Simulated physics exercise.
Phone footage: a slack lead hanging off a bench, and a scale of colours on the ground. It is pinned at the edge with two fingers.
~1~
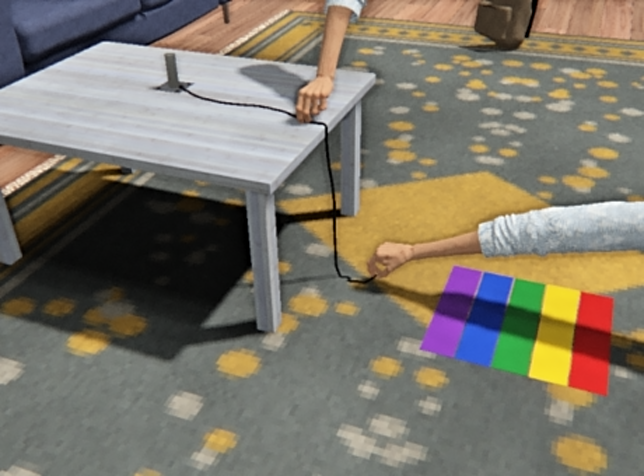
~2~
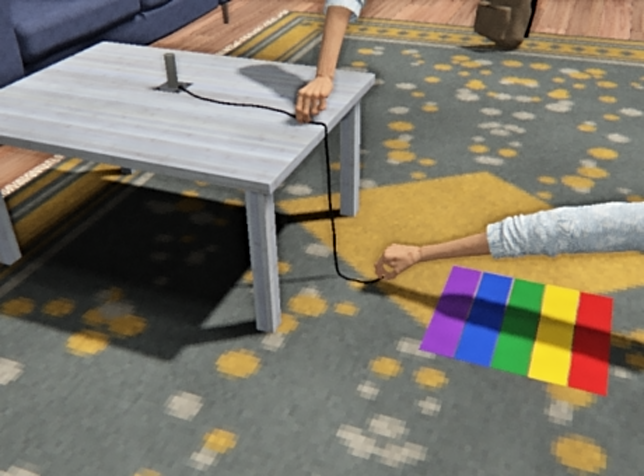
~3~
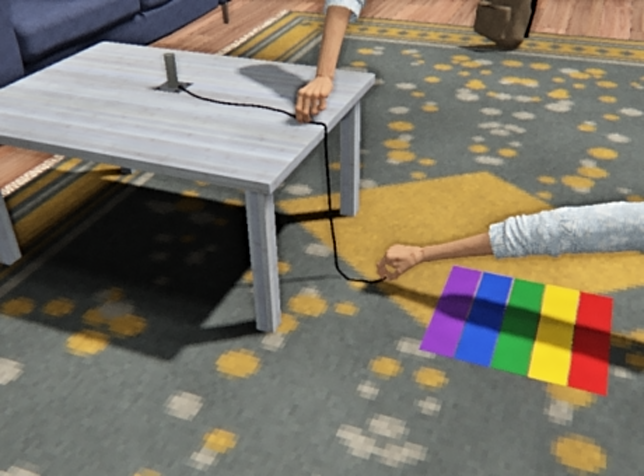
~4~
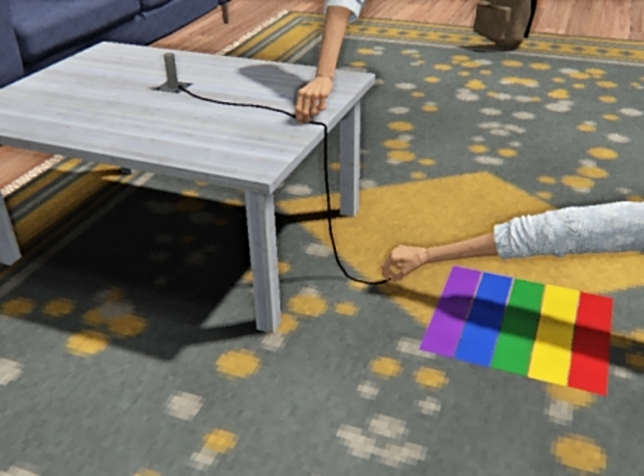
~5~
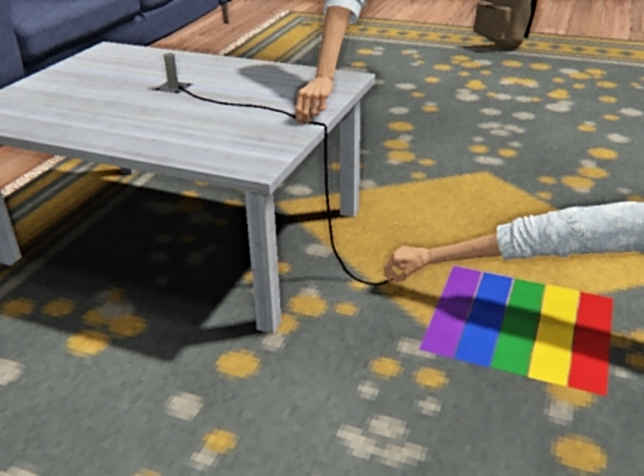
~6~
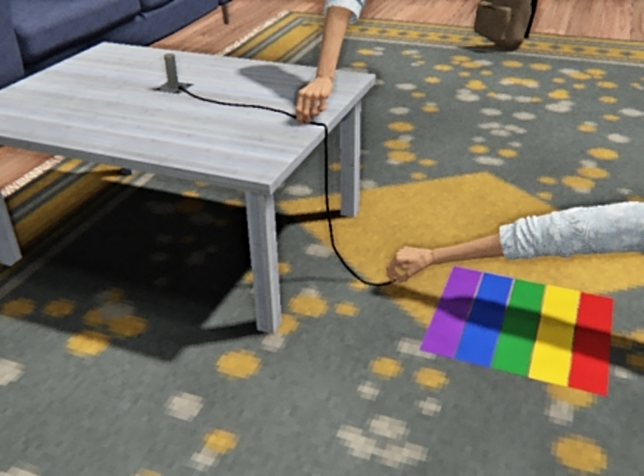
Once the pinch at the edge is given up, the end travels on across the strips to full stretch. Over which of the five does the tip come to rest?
Over the blue one.
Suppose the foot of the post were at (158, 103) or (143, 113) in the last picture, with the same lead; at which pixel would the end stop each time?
(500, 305) and (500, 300).
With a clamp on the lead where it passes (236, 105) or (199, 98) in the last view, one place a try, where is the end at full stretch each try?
Try by try: (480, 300), (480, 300).
Early on, end near (416, 284); short of the strips.
Midway, end near (459, 294); over purple.
At the end of the slack, end near (486, 300); over blue. It gets as far as the blue strip.
